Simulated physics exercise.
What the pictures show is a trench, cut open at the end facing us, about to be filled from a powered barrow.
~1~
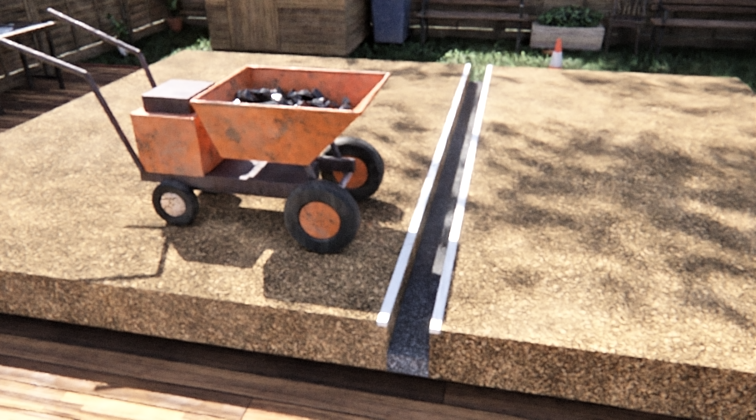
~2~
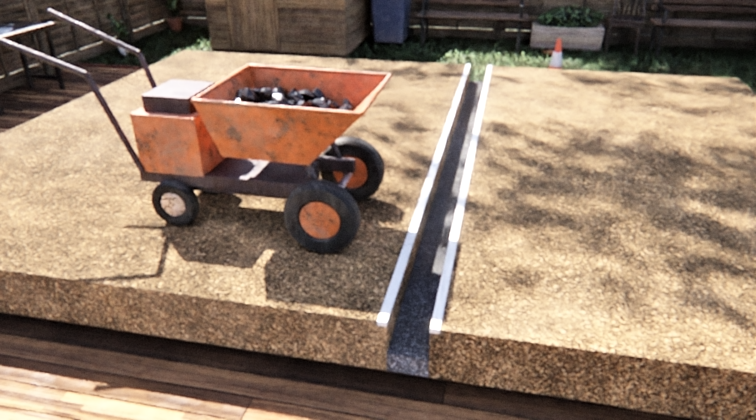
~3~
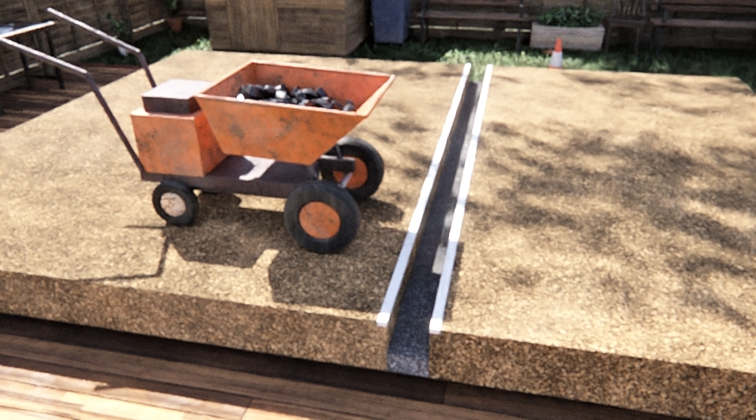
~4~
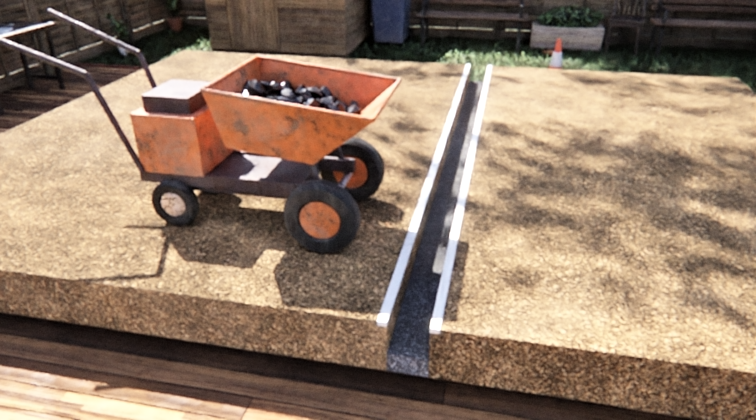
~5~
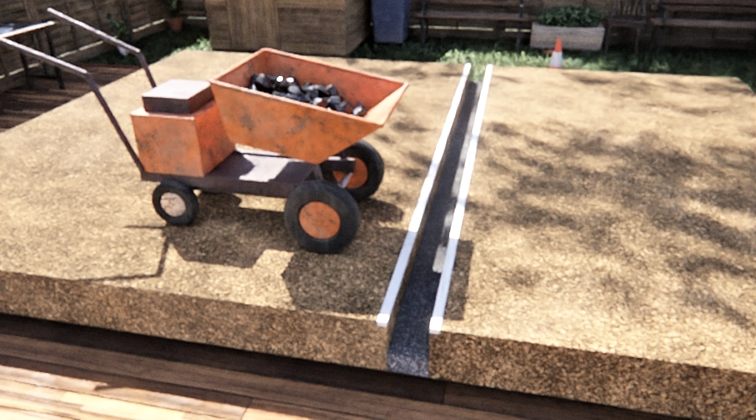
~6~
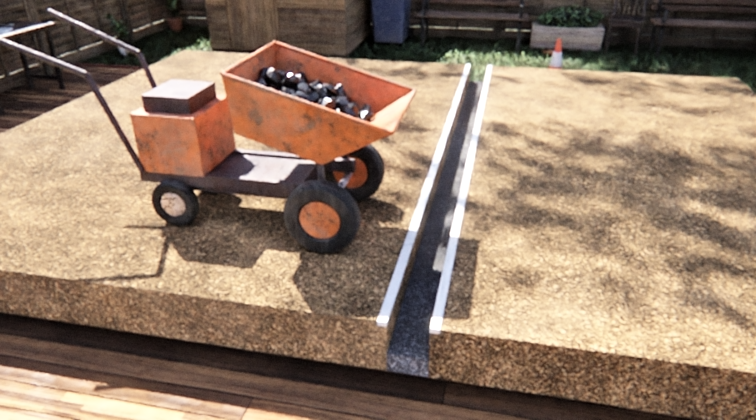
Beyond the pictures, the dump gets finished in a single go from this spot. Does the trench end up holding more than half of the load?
No.
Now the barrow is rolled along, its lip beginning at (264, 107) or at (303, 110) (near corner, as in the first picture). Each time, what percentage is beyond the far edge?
About 0 per cent first, about 10 per cent second.
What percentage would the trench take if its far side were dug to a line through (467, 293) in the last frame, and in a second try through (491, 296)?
Lab note: Case 1 near 60 percent, case 2 near 90 percent.
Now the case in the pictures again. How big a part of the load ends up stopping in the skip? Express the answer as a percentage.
It is some 30 percent.
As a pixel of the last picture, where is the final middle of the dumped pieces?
Somewhere around (489, 233) in the last picture.
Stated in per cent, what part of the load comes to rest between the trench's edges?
Around 5 percent.
Soon after the last picture, skip tipped steeply; all in the skip.
A little later, skip tipped right over; most in the skip; about a quarter beyond it; a stray few falling.
Later still, skip tipped right over; about a third in the skip; a stray few in or heaped over the trench; about two thirds beyond it.
At rest, skip tipped right over; about a third in the skip; a stray few in or heaped over the trench; about two thirds beyond it.
